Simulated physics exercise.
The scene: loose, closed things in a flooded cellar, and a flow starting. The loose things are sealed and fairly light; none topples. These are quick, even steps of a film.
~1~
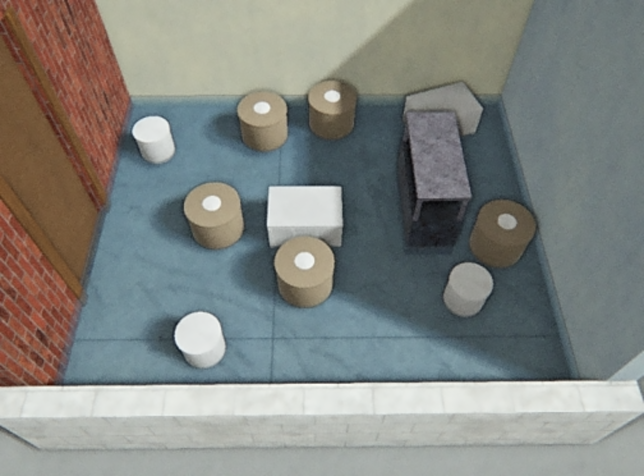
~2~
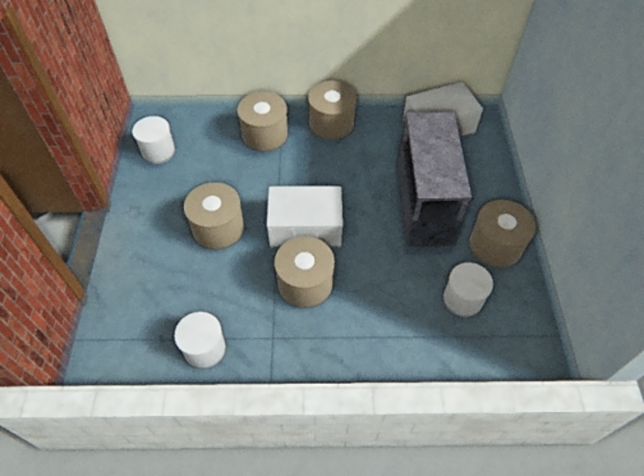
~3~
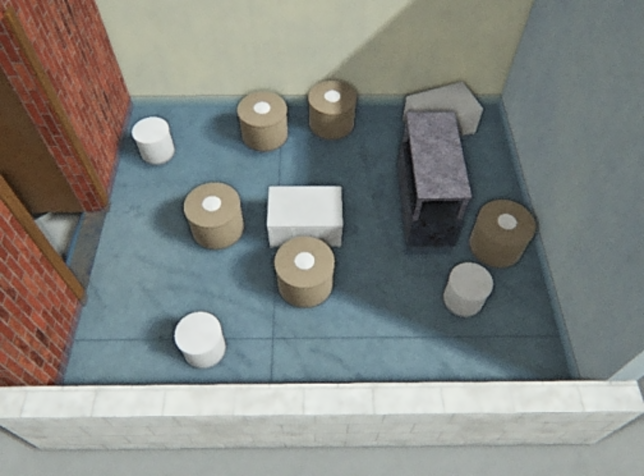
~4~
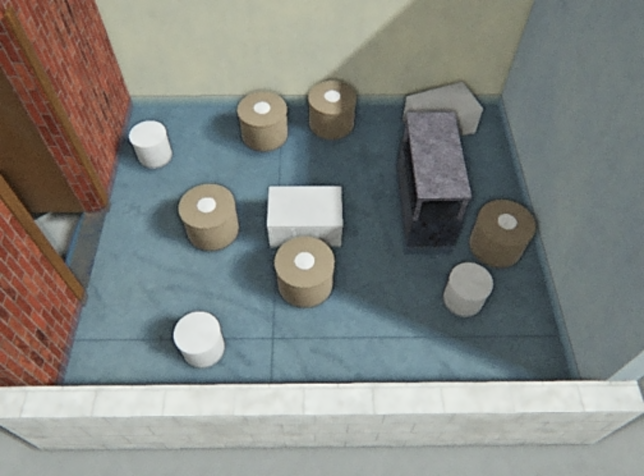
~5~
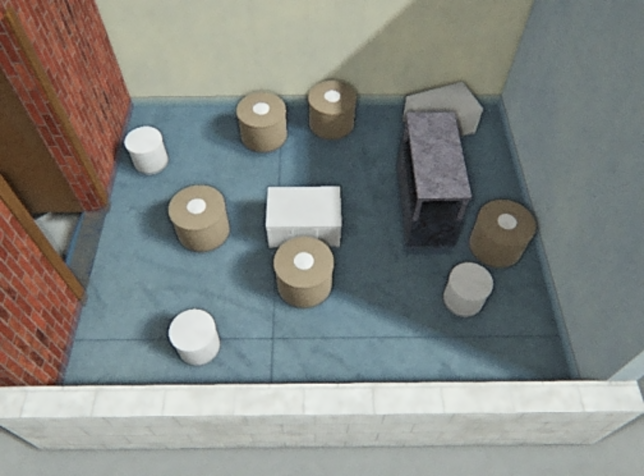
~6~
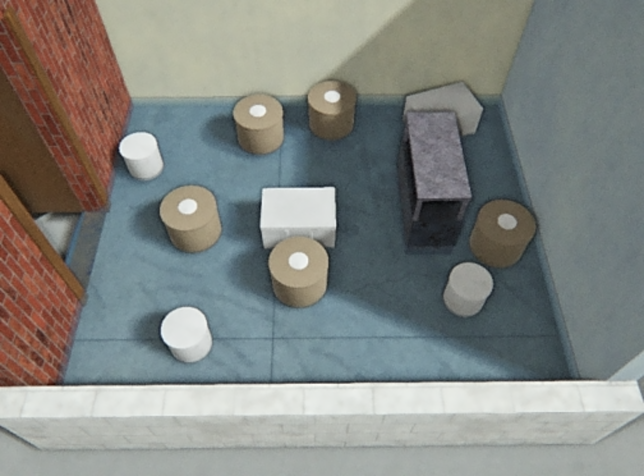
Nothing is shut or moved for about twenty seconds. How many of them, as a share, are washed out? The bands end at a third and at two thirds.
It is one to two thirds.
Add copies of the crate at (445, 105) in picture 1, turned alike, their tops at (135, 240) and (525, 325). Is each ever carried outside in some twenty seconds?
As listed: Washed out, left behind.
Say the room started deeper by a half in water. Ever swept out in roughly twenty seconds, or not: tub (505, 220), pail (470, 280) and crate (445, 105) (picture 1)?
In turn: Left behind, stays, no.
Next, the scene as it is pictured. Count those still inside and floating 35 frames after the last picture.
It comes to 4.
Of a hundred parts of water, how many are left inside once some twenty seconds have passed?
Near 52 in a hundred.
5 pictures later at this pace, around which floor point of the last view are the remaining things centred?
At about (286, 226).
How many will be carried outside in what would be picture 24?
I count 3.
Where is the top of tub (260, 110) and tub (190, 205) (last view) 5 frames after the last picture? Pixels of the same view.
Near (231, 116) and (125, 218).
A moment on, 0 of 10 are out; 10 afloat.
Next, 3 of 10 are out; 7 afloat.
Later, 6 of 10 are out; 4 afloat.
In the end, 6 of 10 are out; 4 afloat.
